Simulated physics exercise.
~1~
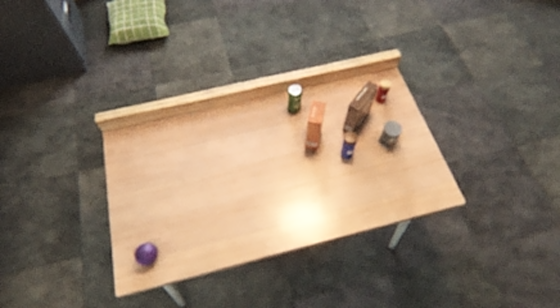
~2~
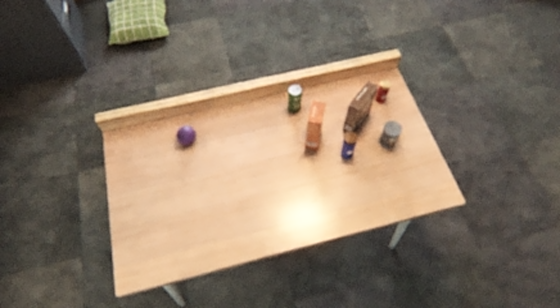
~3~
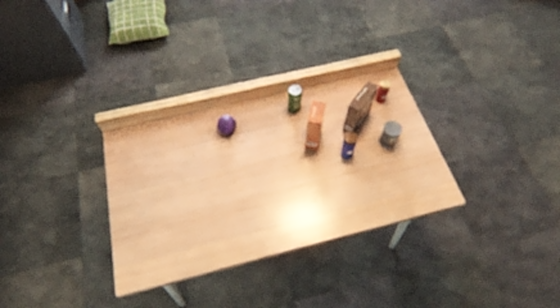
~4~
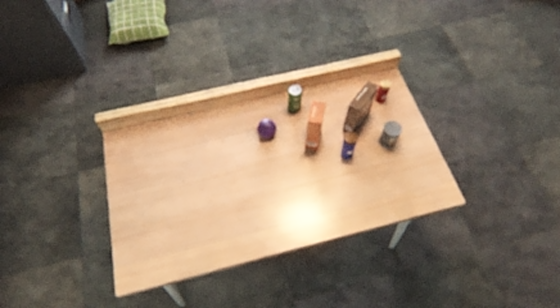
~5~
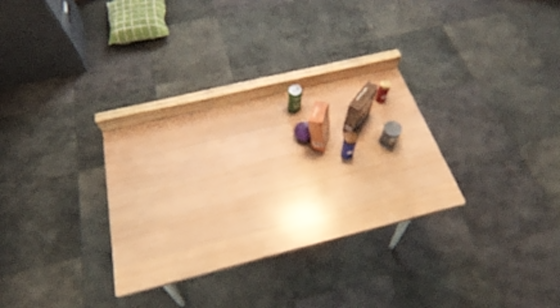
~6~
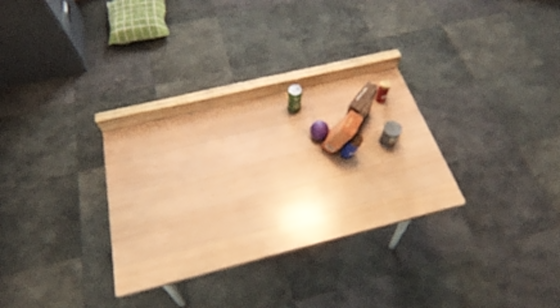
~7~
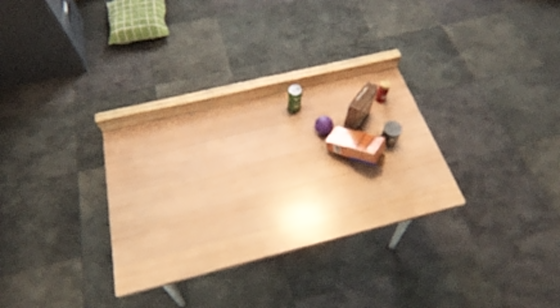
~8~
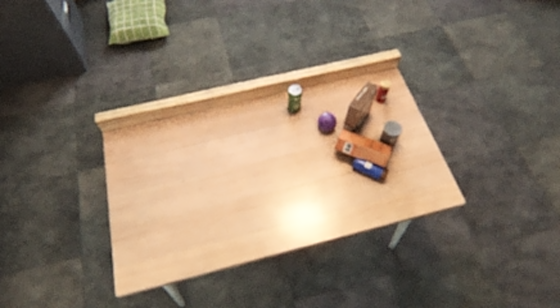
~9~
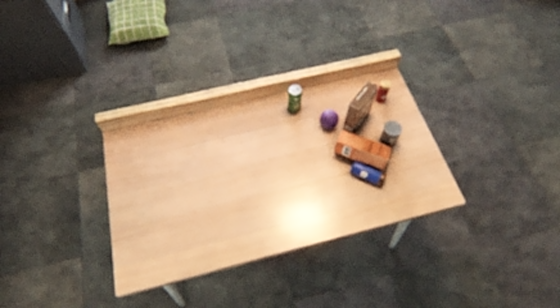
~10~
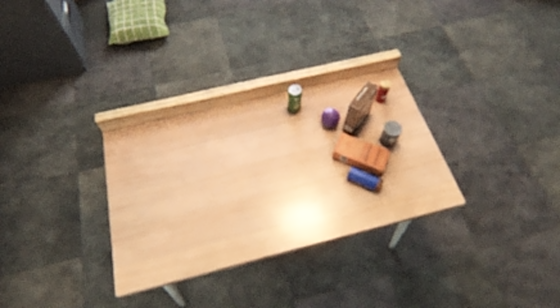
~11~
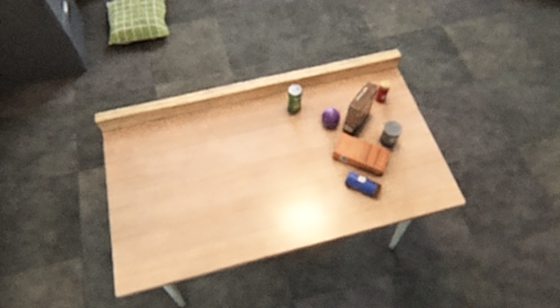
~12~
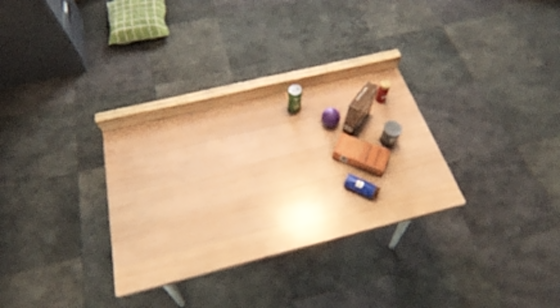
On a wooden table with a raised far edge, a purple ball rolled up and then right into an orange carton, which toppled along with a blue shaker; both ended on their sides while the ball and the other items stayed on the table.
